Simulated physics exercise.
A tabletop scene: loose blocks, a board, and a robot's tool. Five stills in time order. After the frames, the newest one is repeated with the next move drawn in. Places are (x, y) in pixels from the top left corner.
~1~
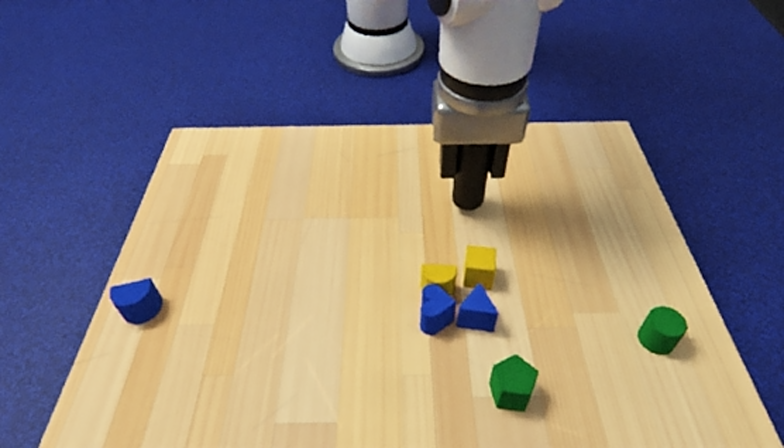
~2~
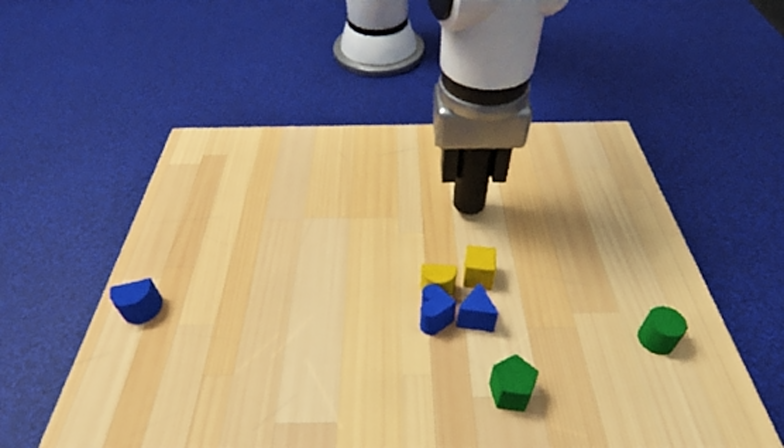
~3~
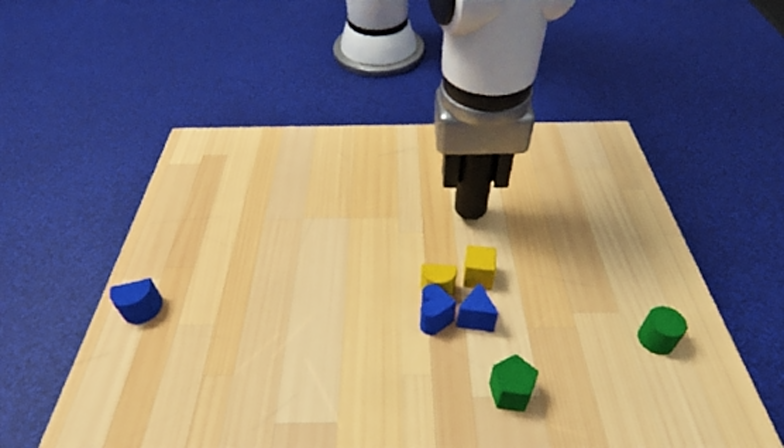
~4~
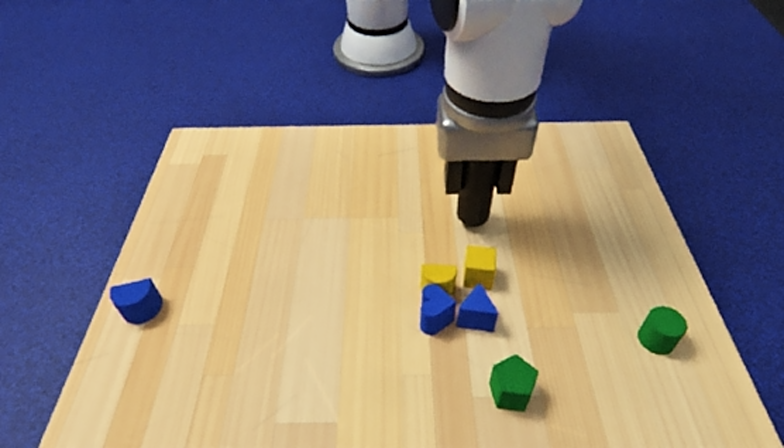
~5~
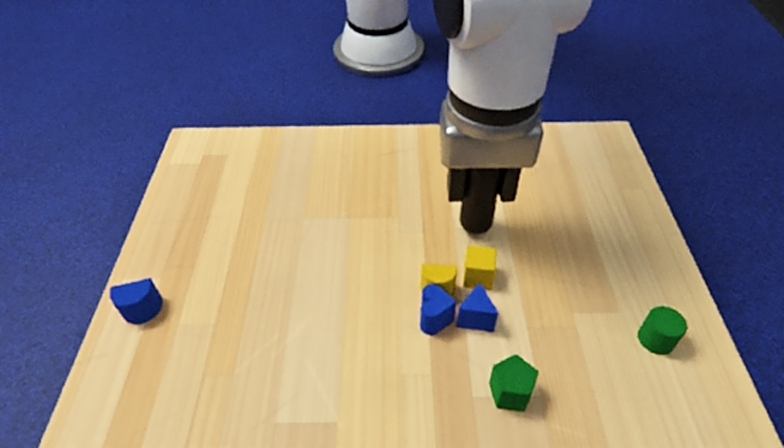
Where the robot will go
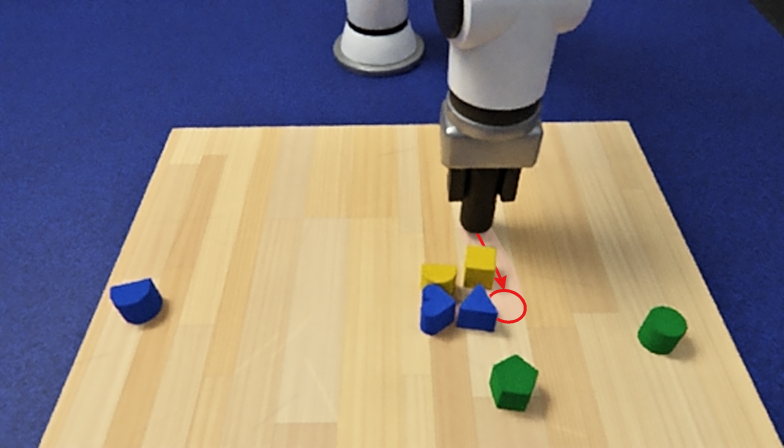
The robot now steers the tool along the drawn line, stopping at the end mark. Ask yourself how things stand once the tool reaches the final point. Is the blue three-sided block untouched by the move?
That would be a no.
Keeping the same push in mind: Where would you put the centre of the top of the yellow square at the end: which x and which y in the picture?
The spot you're after is about (475, 281) in the image.
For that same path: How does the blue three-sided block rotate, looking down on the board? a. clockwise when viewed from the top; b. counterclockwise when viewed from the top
(b)
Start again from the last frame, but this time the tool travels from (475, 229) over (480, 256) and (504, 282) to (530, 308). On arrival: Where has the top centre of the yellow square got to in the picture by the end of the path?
Most likely (488, 284).
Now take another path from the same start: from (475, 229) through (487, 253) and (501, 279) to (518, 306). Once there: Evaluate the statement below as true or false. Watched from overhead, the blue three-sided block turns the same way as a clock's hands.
That statement is not accurate.
The drawn path runs from (475, 229) through (494, 265) to (506, 306).
On the path given first. One third of the way, tool at (489, 246); nothing pushed yet.
Two thirds of the way, tool at (501, 271); blue three-sided block at (475, 305), turned 20° anticlockwise; yellow square at (479, 275), turned 50° clockwise.
At the end, tool at (508, 300); yellow half-round block not moved; blue three-sided block at (470, 308), turned 45° anticlockwise; yellow square at (475, 281), turned 80° clockwise.
